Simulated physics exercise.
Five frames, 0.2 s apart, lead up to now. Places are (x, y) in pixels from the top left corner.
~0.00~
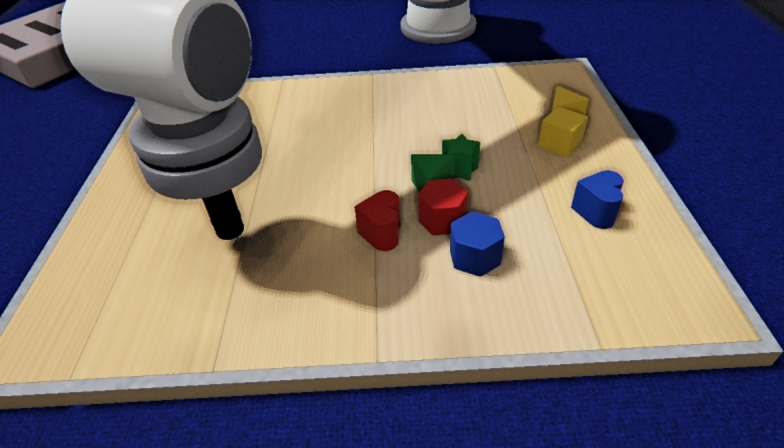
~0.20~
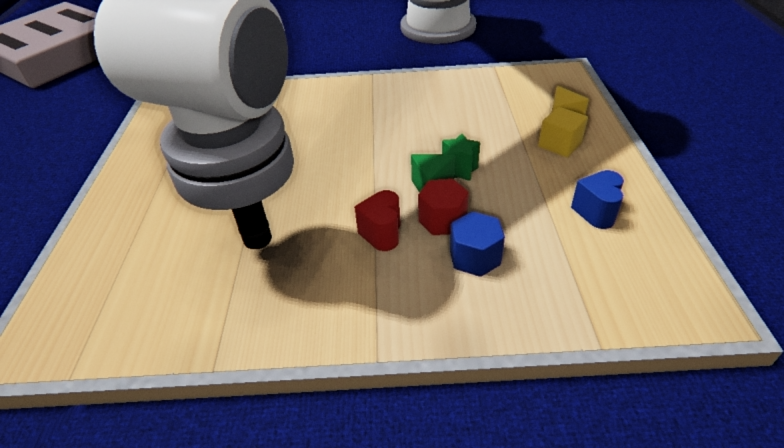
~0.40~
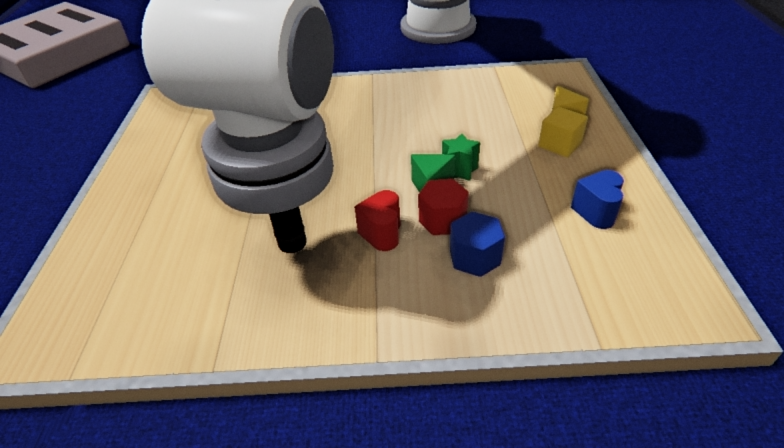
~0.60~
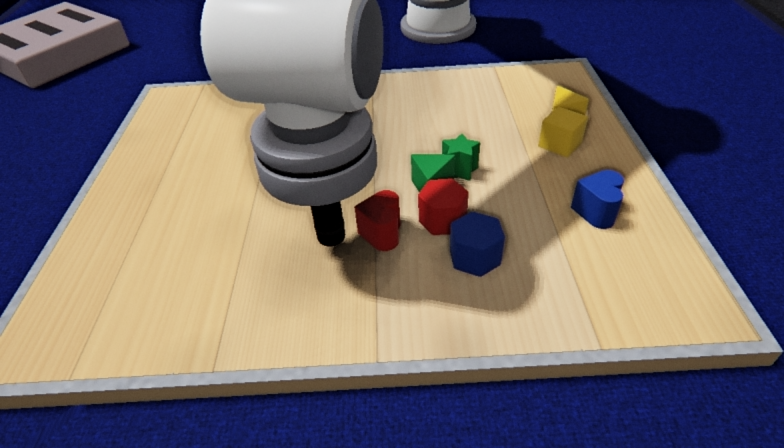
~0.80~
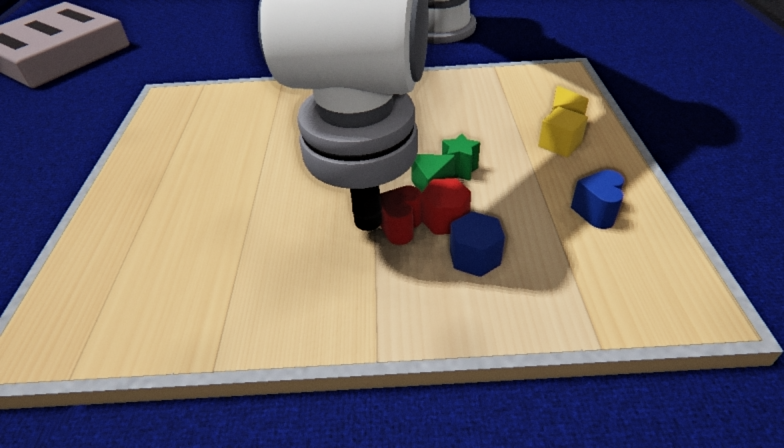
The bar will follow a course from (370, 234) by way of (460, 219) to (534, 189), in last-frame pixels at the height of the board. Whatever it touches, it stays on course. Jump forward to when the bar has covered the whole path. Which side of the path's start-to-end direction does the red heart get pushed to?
Shifts left.
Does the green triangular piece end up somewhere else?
In short: Yes.
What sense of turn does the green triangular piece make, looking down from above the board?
Verdict: Counterclockwise.
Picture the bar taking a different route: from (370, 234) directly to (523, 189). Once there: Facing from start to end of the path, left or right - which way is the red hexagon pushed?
Well, taking the path from its start to its end as straight ahead, the red hexagon moves to the right.
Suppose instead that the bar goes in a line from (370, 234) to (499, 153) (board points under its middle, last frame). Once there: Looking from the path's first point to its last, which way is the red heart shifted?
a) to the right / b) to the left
(a)
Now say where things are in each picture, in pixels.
Tip of the bar at (231, 231), middles of tops, red heart at (380, 206), green triangular piece at (431, 162), red hexagon at (443, 192), green star at (461, 144), in the first frame.
Bar at (258, 241), nothing pushed, in the second frame.
Bar at (293, 244), nothing pushed, in the third frame.
Bar at (332, 238), nothing pushed, in the fourth frame.
Bar at (368, 223), red heart at (399, 199), green triangular piece at (431, 162), red hexagon at (446, 192), green star at (461, 144), in the fifth frame.
On the path given first. One third of the way, bar at (431, 212); red heart at (457, 184), turned 15° anticlockwise; green triangular piece at (440, 157), turned 55° anticlockwise; red hexagon at (498, 183), turned 40° clockwise; green star at (461, 138), turned 40° clockwise.
Two thirds of the way, bar at (489, 199); red heart at (497, 164), turned 45° anticlockwise; green triangular piece at (441, 157), turned 55° anticlockwise; red hexagon at (543, 170), turned 90° clockwise; green star at (461, 138), turned 40° clockwise.
At the end, bar at (536, 177); red heart at (503, 151), turned 90° anticlockwise; green triangular piece at (441, 157), turned 55° anticlockwise; red hexagon at (575, 162), turned 140° clockwise; green star at (461, 138), turned 40° clockwise.
